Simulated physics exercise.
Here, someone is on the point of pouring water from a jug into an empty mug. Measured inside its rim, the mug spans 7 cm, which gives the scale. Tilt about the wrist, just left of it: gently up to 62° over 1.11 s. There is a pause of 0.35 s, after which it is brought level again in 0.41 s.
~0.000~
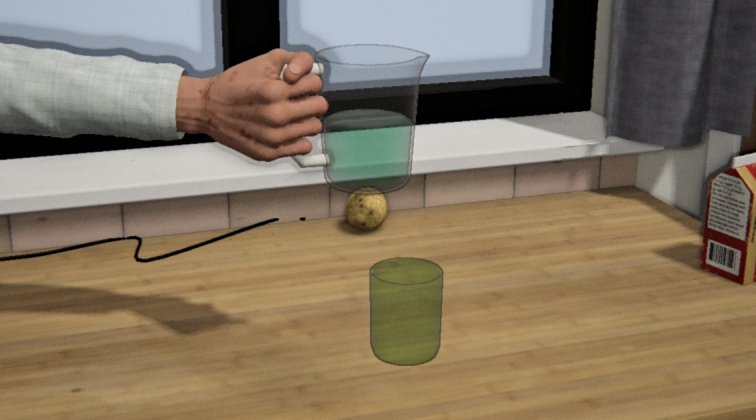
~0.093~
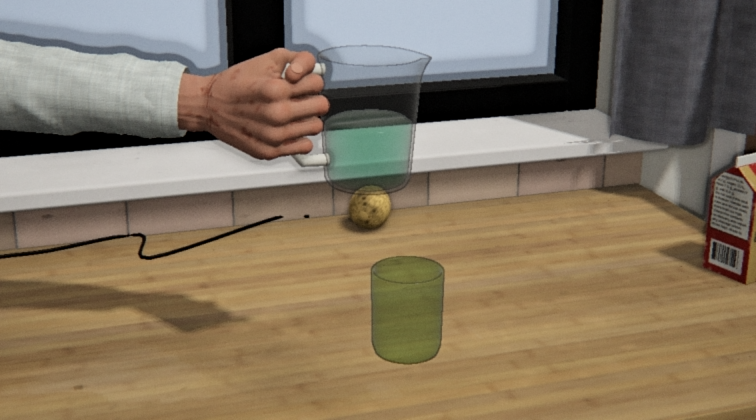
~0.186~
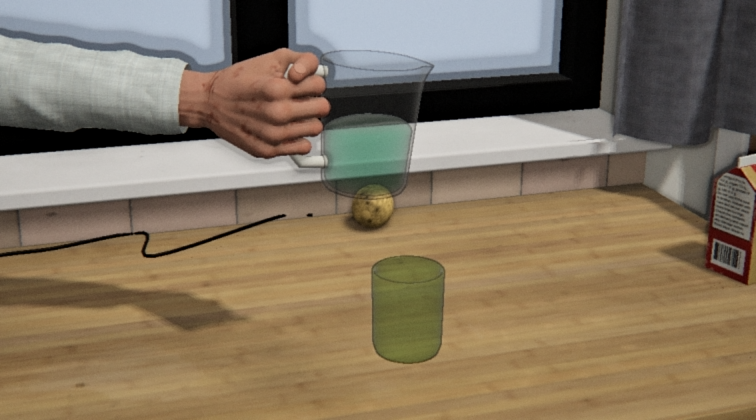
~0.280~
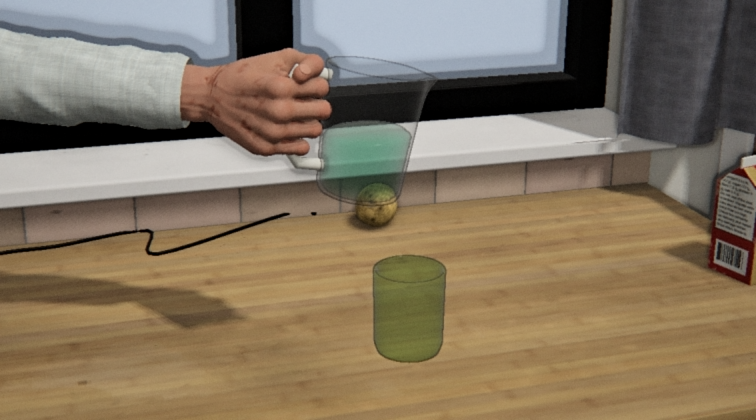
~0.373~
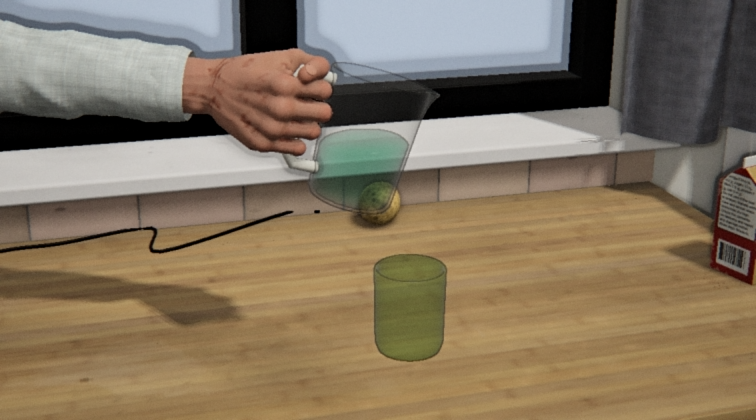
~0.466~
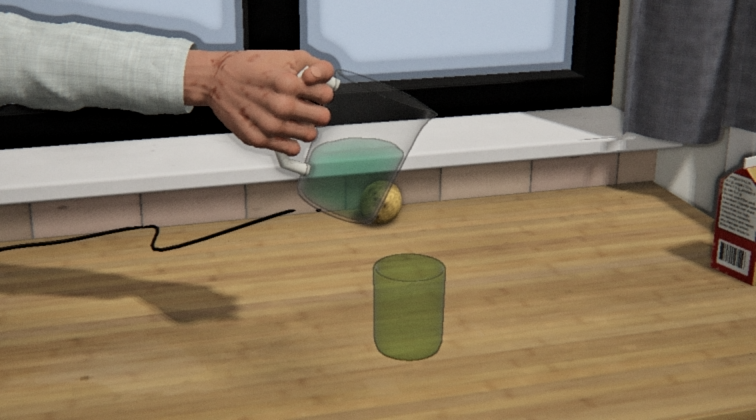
A hand tilts a clear jug of green liquid rightward above a green cup.
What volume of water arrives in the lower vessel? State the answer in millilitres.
The mug gets roughly 60 ml.
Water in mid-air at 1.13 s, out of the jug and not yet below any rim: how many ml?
Liquid in flight: Around 15 ml.
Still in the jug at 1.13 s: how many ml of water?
Volume remaining: Near 360 ml.
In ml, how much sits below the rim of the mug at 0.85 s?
Approx. 0 ml.
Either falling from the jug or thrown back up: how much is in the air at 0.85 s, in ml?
It comes to some 0 ml.
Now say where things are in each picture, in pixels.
In the first picture, it leans 0°; its right rim is at (428, 53); the water meets the walls at (333, 121) and (394, 116); the mug's rim runs from (373, 277) to (439, 269).
In the second picture, it leans 1°; its right rim is at (430, 55); the water meets the walls at (335, 123) and (396, 116).
In the third picture, it leans 4°; its right rim is at (433, 63); the water meets the walls at (334, 128) and (397, 120).
In the fourth picture, it leans 9°; its right rim is at (436, 76); the water meets the walls at (330, 134) and (397, 128).
In the fifth picture, it leans 16°; its right rim is at (438, 93); the water meets the walls at (326, 143) and (399, 137).
In the sixth picture, it leans 23°; its right rim is at (437, 112); the water meets the walls at (315, 154) and (388, 145).
By 0.85 s the tilt is 54° and the mug has 0 ml, the jug 385 ml, and 0 ml is on the counter.
By 1.13 s the tilt is 62° and the mug has 5 ml, the jug 365 ml, and 0 ml is on the counter.
By 1.43 s the tilt is 62° and the mug has 45 ml, the jug 325 ml, and 0 ml is on the counter.
By 1.75 s the tilt is 13° and the mug has 65 ml, the jug 315 ml, and 5 ml is on the counter.
At rest the mug has 65 ml, the jug 310 ml, and 5 ml is on the counter.
